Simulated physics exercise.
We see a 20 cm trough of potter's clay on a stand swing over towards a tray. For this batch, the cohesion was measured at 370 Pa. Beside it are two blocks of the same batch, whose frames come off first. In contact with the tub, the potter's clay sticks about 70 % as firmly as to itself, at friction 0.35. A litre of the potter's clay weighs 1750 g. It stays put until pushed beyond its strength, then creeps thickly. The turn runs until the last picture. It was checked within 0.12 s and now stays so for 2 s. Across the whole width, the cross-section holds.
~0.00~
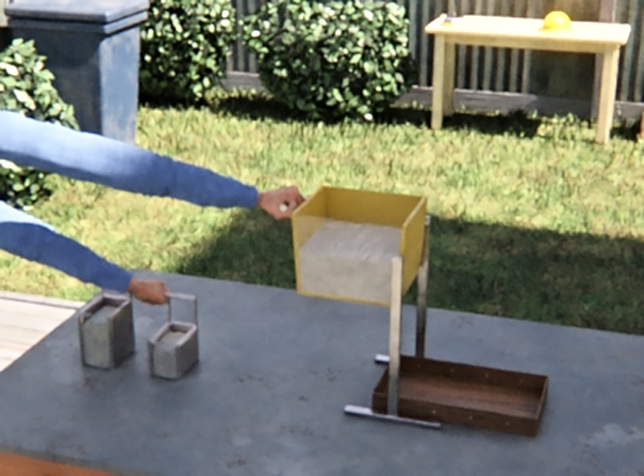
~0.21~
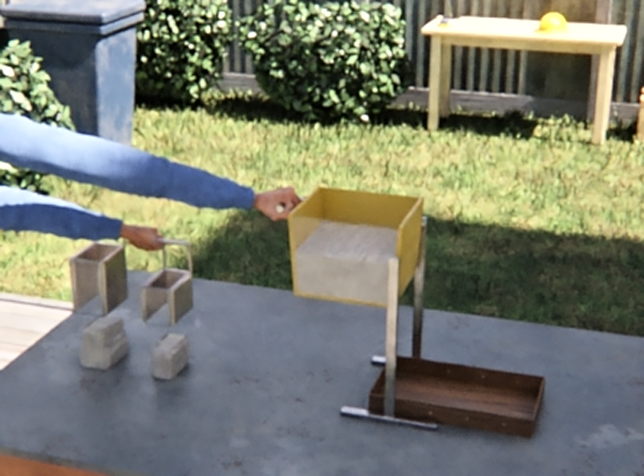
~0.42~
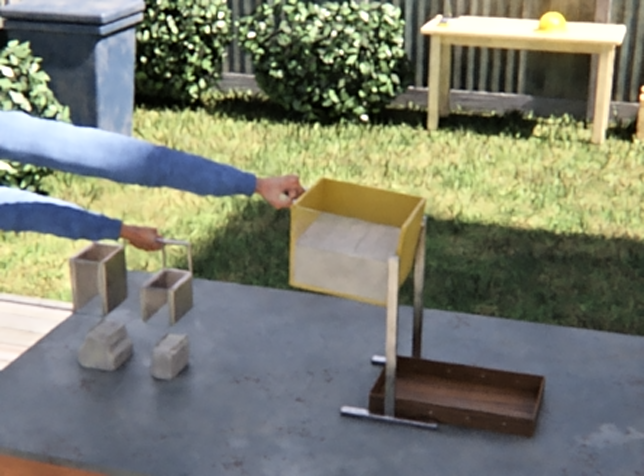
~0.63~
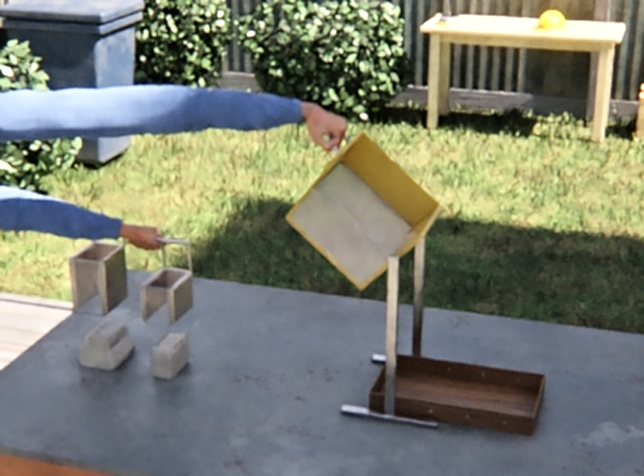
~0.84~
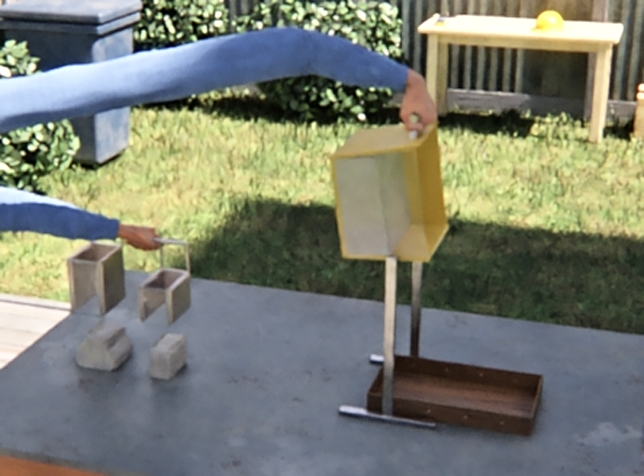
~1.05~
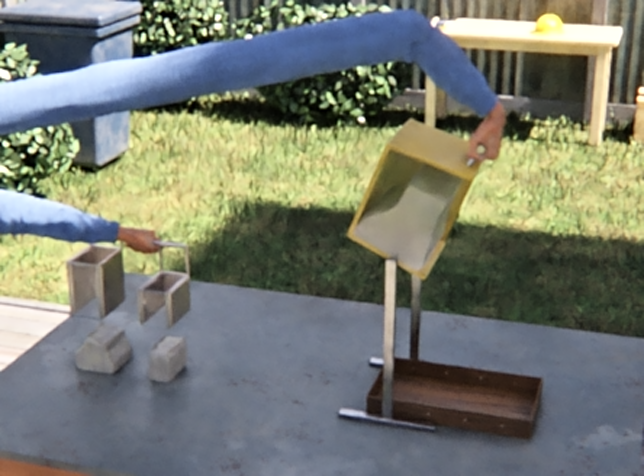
Blue-sleeved arm lifting two box molds off grey blocks, the left one sagging, then another rotating a yellow trough over rightward.
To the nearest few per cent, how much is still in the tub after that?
About 9 %.
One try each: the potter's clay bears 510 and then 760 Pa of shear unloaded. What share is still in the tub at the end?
It'd be some 8 percent the first time and some 35 percent the second.
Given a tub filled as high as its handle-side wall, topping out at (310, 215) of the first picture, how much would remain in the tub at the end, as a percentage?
6 %.
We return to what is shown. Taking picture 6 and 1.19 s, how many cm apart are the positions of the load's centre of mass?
I'd estimate roughly 13 centimetres.
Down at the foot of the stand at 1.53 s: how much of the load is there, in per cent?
I'd say close to 70 per cent of it.
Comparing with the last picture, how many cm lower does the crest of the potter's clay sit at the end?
Roughly 14 cm.
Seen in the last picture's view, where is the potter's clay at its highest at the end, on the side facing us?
Roughly at pixel (385, 241).
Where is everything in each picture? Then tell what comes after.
In the first picture, handle-side rim at (296, 215), tilt 0 degrees; crest of the potter's clay at (303, 252); block heights 13 cm, 8.1 cm (left to right).
In the second picture, handle-side rim at (292, 216), tilt 0 degrees; crest of the potter's clay at (300, 253); block heights 11 cm, 8.1 cm (left to right).
In the third picture, handle-side rim at (295, 206), tilt 6 degrees; crest of the potter's clay at (300, 244); block heights 9.7 cm, 8.0 cm (left to right).
In the fourth picture, handle-side rim at (337, 159), tilt 40 degrees; crest of the potter's clay at (317, 191); block heights 9.5 cm, 8.0 cm (left to right).
In the fifth picture, handle-side rim at (415, 150), tilt 82 degrees; crest of the potter's clay at (373, 158); block heights 9.3 cm, 8.0 cm (left to right).
In the sixth picture, handle-side rim at (470, 181), tilt 111 degrees; crest of the potter's clay at (408, 186); block heights 9.2 cm, 8.0 cm (left to right).
After 1.19 s, the tub is at 111 degrees and holds 40 %.
After 1.36 s, the tub is at 111 degrees and holds 25 %.
After 1.53 s, the tub is at 111 degrees and holds 19 %.
After 1.70 s, the tub is at 111 degrees and holds 12 %.
After 3.05 s, the tub is at 111 degrees and holds 9 %.
